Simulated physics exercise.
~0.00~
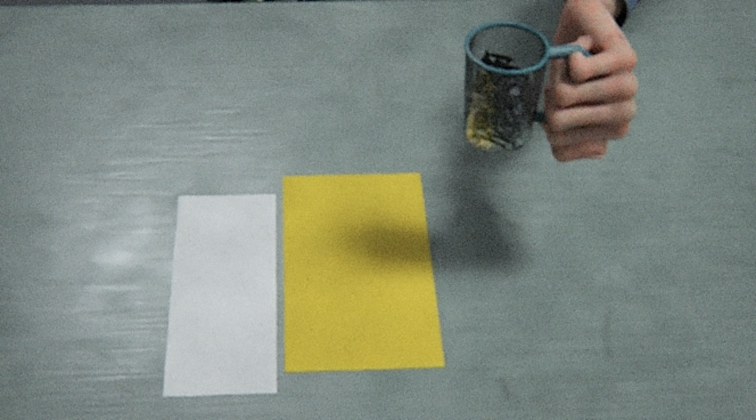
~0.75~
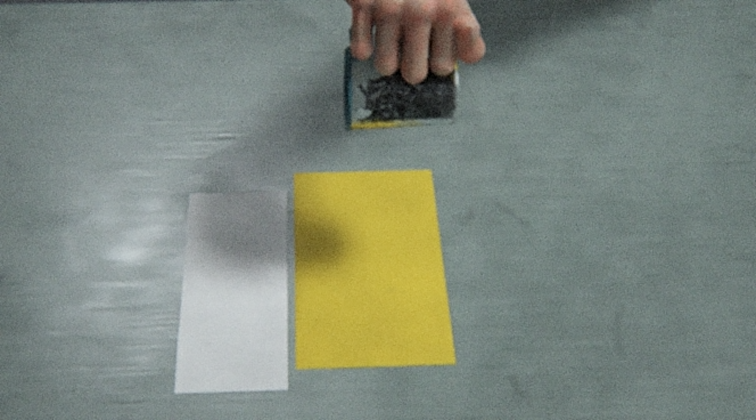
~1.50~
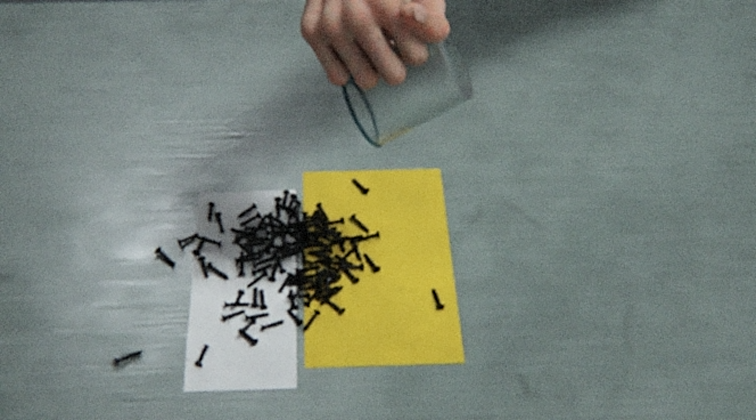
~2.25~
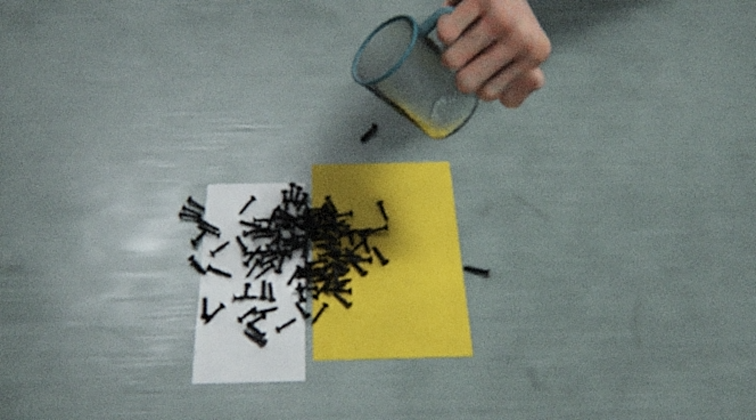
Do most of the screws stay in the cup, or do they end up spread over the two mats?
They end up spread over the two mats, with a large share on the white one and a large share on the yellow one. The cup is left empty, and only a few screws lie off the mats.
